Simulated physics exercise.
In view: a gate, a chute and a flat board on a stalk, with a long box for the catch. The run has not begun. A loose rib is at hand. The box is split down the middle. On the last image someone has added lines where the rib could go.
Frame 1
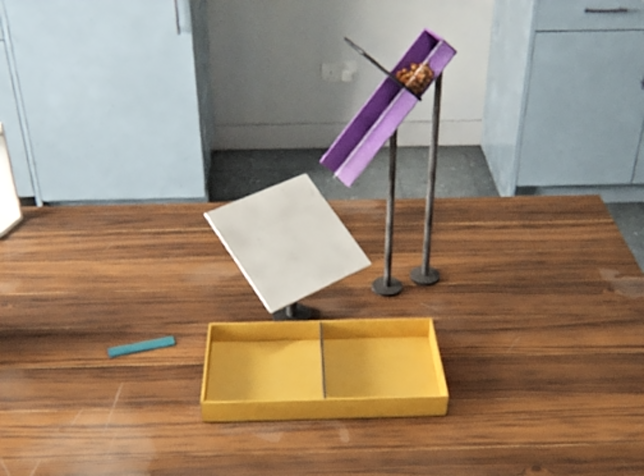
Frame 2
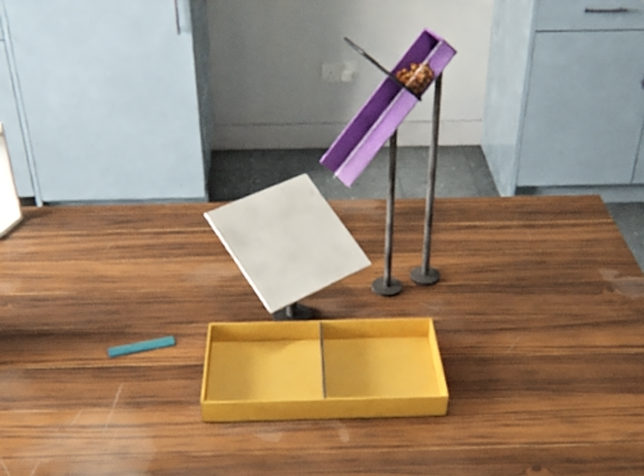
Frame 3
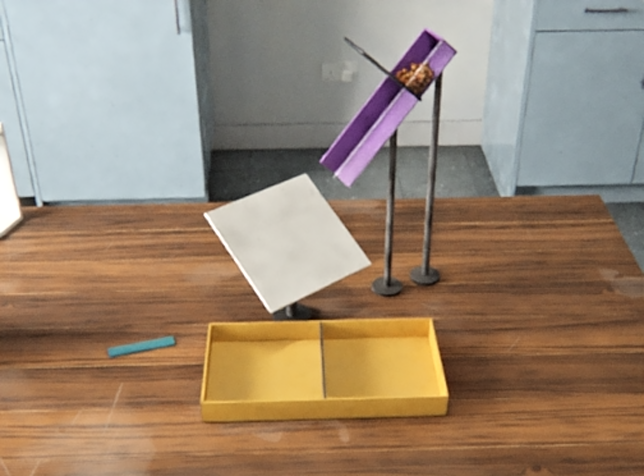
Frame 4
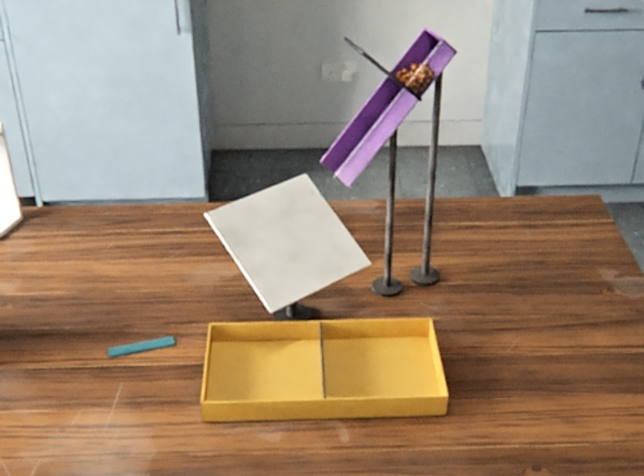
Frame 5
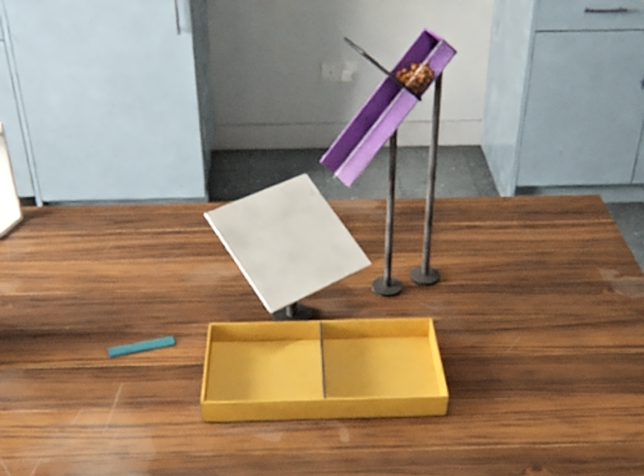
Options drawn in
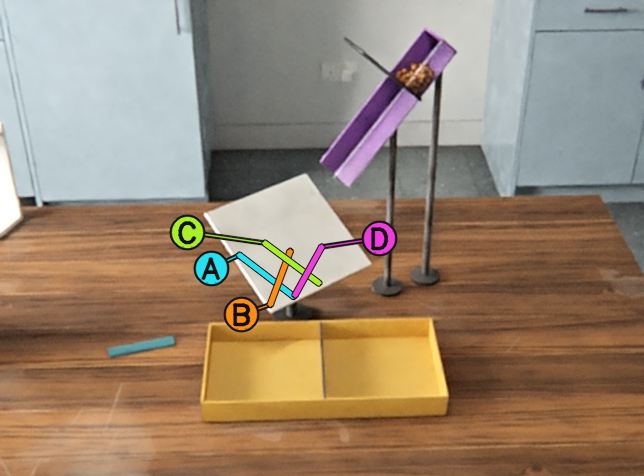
Small brown balls resting unmoving behind a gate in a sloping purple chute, above a tilted white board and divided yellow box.
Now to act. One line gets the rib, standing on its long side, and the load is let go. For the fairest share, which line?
I would pick line B.
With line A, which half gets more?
Right.
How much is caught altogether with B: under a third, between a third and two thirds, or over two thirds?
Line B gives over two thirds.
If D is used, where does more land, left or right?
More lands on the left.
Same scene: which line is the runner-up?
That would be A.
On the marked copy, line A from (239, 255) to (293, 296); line B from (290, 251) to (270, 304); line C from (264, 243) to (318, 283); line D from (321, 246) to (295, 295).
With A, of what is caught, about a third in the left half, about two thirds in the right.
With B, of what is caught, about half in the left half, about half in the right.
With C, of what is caught, a stray few in the left half, nearly all in the right.
With D, of what is caught, nearly all in the left half, a small part in the right.
